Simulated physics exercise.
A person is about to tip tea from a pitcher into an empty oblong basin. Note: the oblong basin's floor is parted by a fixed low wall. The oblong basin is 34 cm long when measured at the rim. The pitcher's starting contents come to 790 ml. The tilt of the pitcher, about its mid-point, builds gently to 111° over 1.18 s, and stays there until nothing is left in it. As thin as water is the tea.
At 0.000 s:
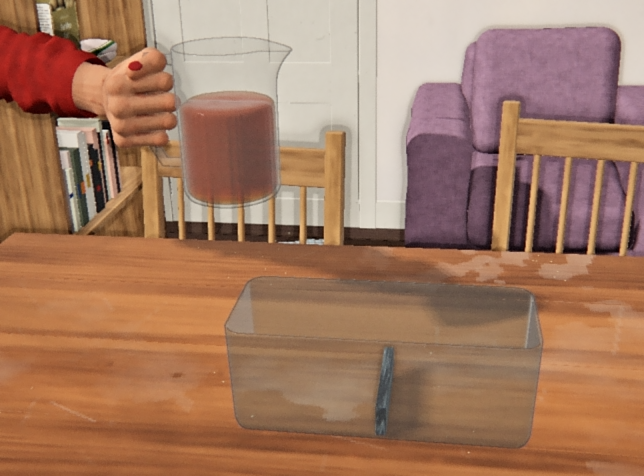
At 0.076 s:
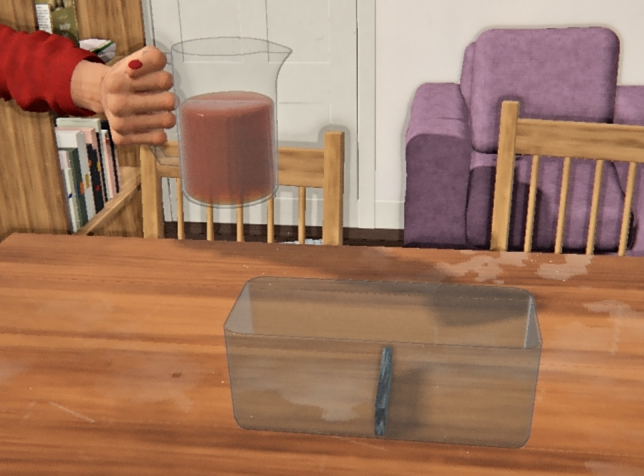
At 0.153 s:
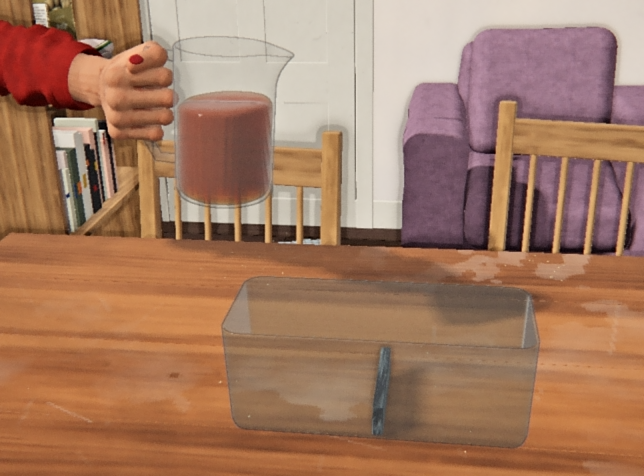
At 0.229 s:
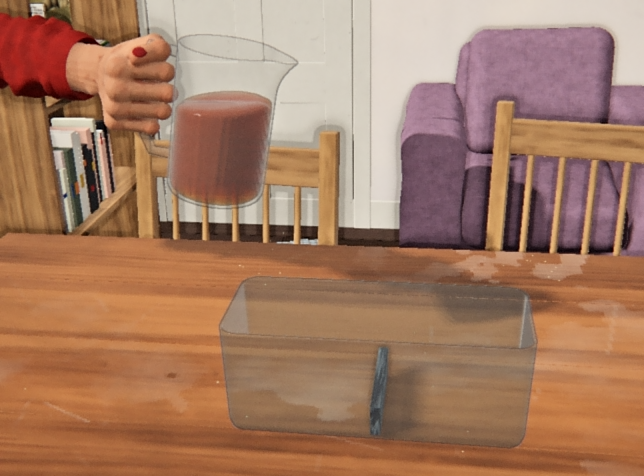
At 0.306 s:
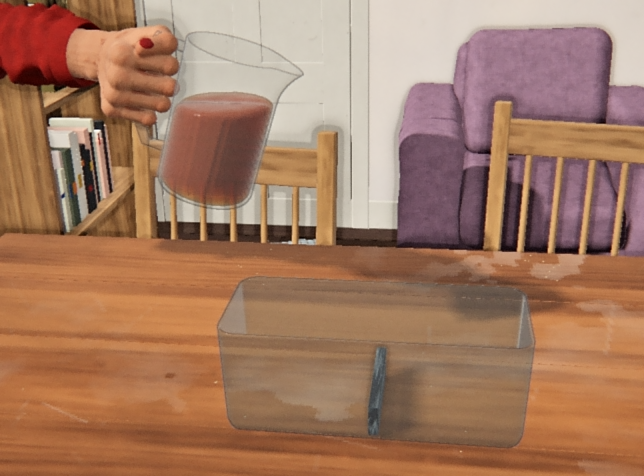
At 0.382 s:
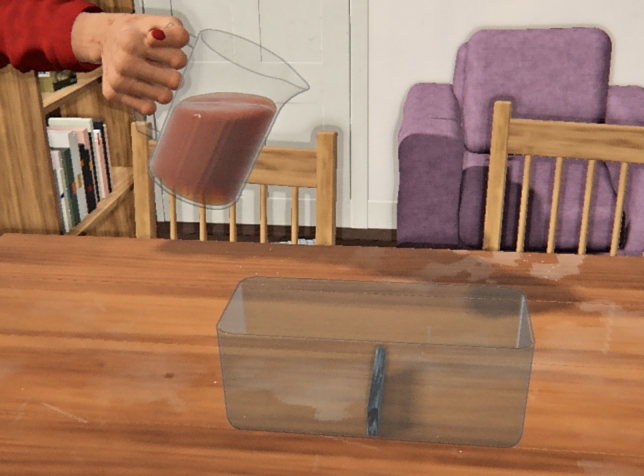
A hand in a red sleeve held a clear pitcher of reddish-brown liquid above a wooden table with an empty glass basin on it, then gradually tilted the pitcher to the right.
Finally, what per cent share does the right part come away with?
Roughly 61 per cent.
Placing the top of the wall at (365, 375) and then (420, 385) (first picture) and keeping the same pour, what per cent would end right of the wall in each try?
In turn about 85 and 15 per cent.
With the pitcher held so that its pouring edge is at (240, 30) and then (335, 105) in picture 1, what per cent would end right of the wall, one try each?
Result: 10 per cent, then 85 per cent.
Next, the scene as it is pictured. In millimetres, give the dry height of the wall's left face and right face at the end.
About 24 mm on the left, about 16 mm on the right.
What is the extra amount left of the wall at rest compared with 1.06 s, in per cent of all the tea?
Roughly 30 per cent.
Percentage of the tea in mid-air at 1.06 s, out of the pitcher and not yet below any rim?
Estimate: Around 30 per cent.
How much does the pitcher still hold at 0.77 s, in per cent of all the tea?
Some 88 % of it is still there.
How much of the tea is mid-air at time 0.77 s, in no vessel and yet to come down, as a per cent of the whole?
I'd put it at about 12 percent.
After 0.77 s the tilt is 81° and 88 per cent is still to pour, 0 is left of the wall and 0 right of it.
After 1.06 s the tilt is 108° and 30 per cent is still to pour, 8 is left of the wall and 33 right of it.
After 1.36 s the tilt is 111° and 2 per cent is still to pour, 32 is left of the wall and 60 right of it.
After 1.68 s the tilt is 111° and 0 per cent is still to pour, 38 is left of the wall and 60 right of it.
In the end 38 per cent lies left of the wall, 61 right of it and 1 outside.
